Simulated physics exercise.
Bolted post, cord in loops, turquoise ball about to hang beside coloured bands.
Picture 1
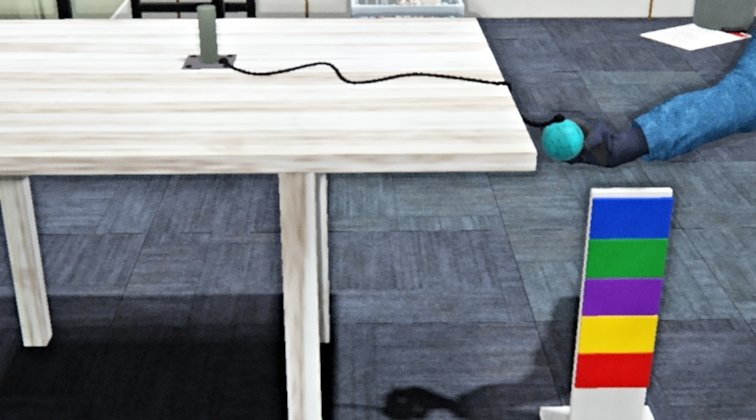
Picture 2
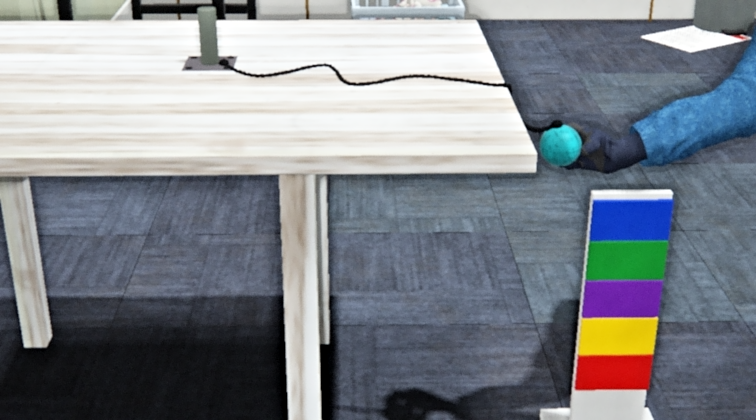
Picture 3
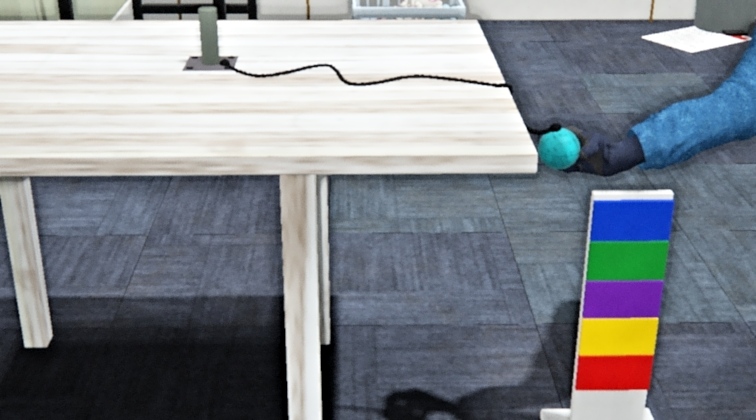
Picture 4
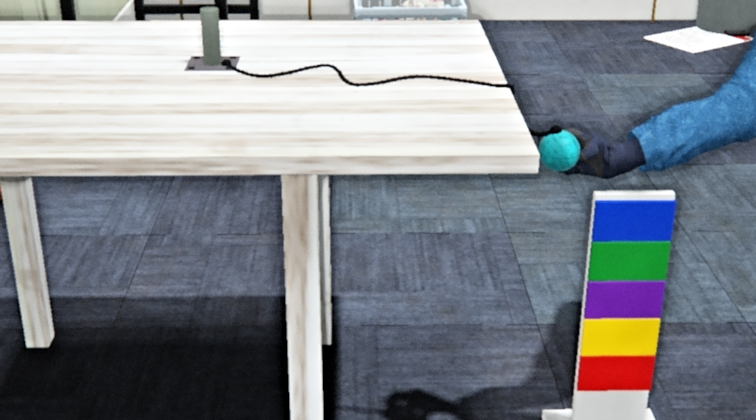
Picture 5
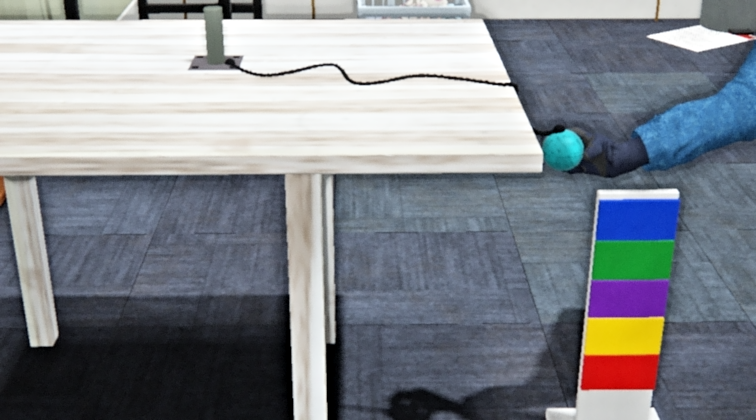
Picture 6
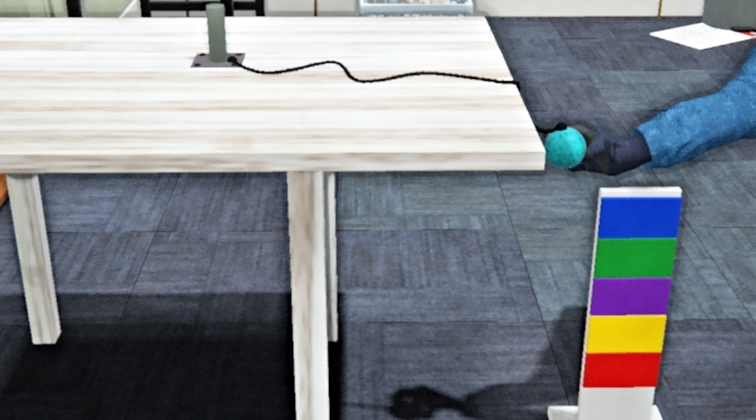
Gloved hand holding a turquoise ball on a dark cord beside a pale table, barely moving above a colour-banded upright board.
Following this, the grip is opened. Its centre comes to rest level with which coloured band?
With the green one.
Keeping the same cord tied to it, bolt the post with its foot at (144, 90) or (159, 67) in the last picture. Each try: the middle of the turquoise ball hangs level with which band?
In turn, blue and then blue.
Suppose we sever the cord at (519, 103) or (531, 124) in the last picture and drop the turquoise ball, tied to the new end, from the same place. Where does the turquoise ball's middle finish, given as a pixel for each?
Result 1: (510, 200). Result 2: (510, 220).
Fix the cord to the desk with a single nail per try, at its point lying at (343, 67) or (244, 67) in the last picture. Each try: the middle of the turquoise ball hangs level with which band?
Try one: Blue. Try two: Green.
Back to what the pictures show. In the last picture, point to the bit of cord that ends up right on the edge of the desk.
Close to (437, 74).
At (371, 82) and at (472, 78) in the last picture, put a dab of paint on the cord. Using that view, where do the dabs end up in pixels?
End: (445, 75) and then (513, 123).
Soon after, ball near (552, 247); level with green.
Then, ball near (474, 245); level with green.
Further on, ball near (519, 255); level with green.
At rest, ball near (507, 253); level with green. Its middle rests at the green band.
